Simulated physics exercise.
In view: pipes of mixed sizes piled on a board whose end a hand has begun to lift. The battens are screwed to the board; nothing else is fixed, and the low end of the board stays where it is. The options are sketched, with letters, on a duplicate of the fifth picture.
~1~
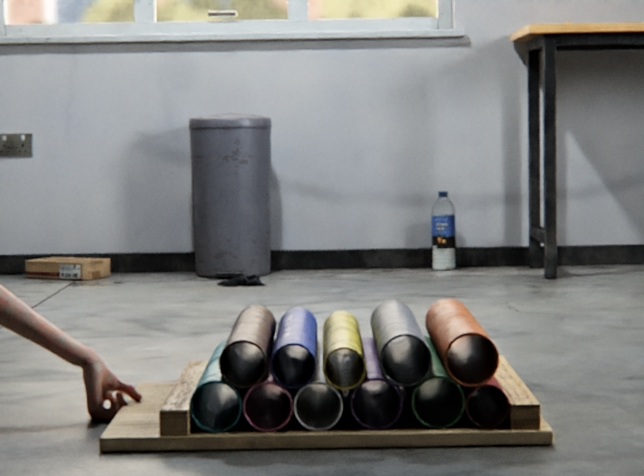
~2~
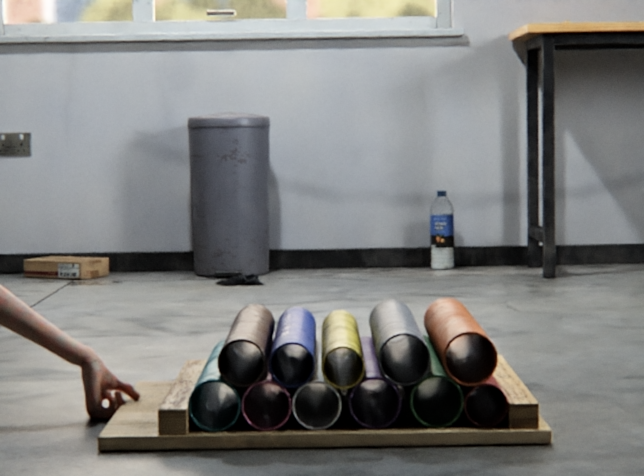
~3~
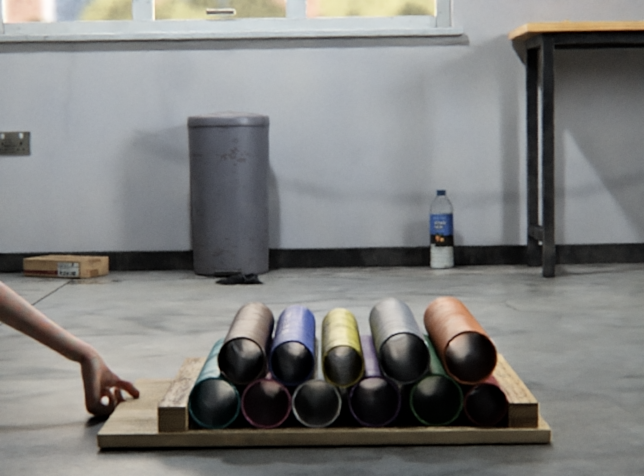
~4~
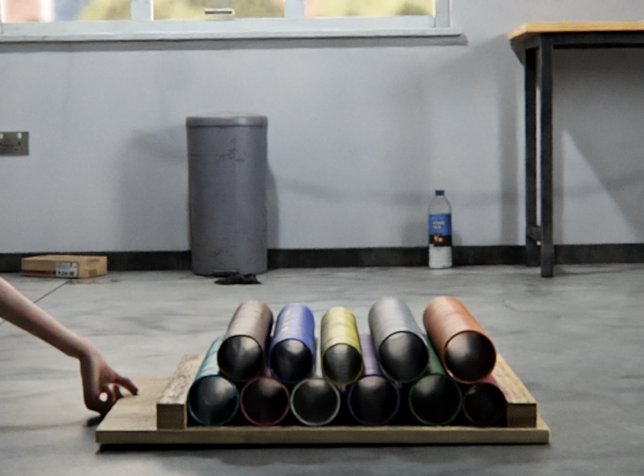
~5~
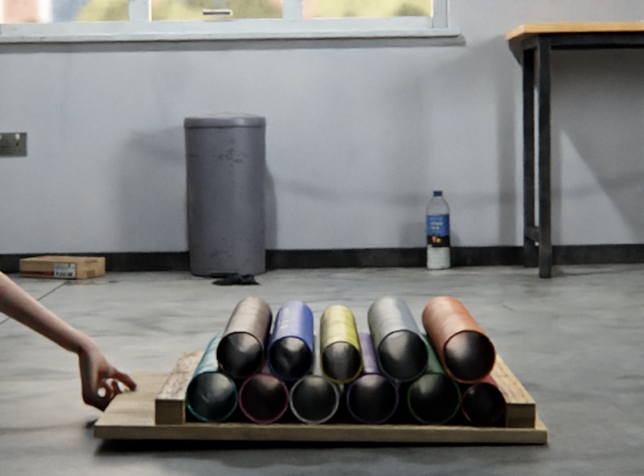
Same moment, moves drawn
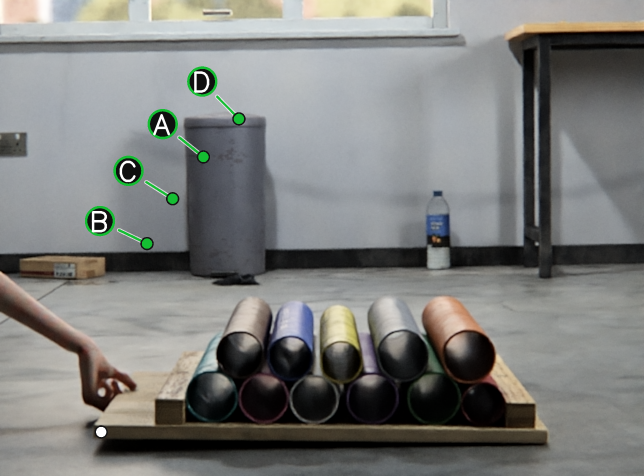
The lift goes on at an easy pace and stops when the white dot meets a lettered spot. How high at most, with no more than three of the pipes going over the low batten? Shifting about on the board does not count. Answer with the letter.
Up to B.
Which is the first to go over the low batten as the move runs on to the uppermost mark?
It is the orange one.
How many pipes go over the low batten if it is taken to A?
It comes to five.
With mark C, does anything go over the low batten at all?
Yes, at C.
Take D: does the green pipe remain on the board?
Yes.
On the marked copy, A at (204, 157); B at (147, 244); C at (173, 199); D at (239, 119); the white dot at (101, 432).
Following B. Soon after the start, board at 16°.
Later, board at 27°.
In the end, board at 27°, one over the low batten (orange).
As for the rest, A five over the low batten; C five over the low batten; D five over the low batten.
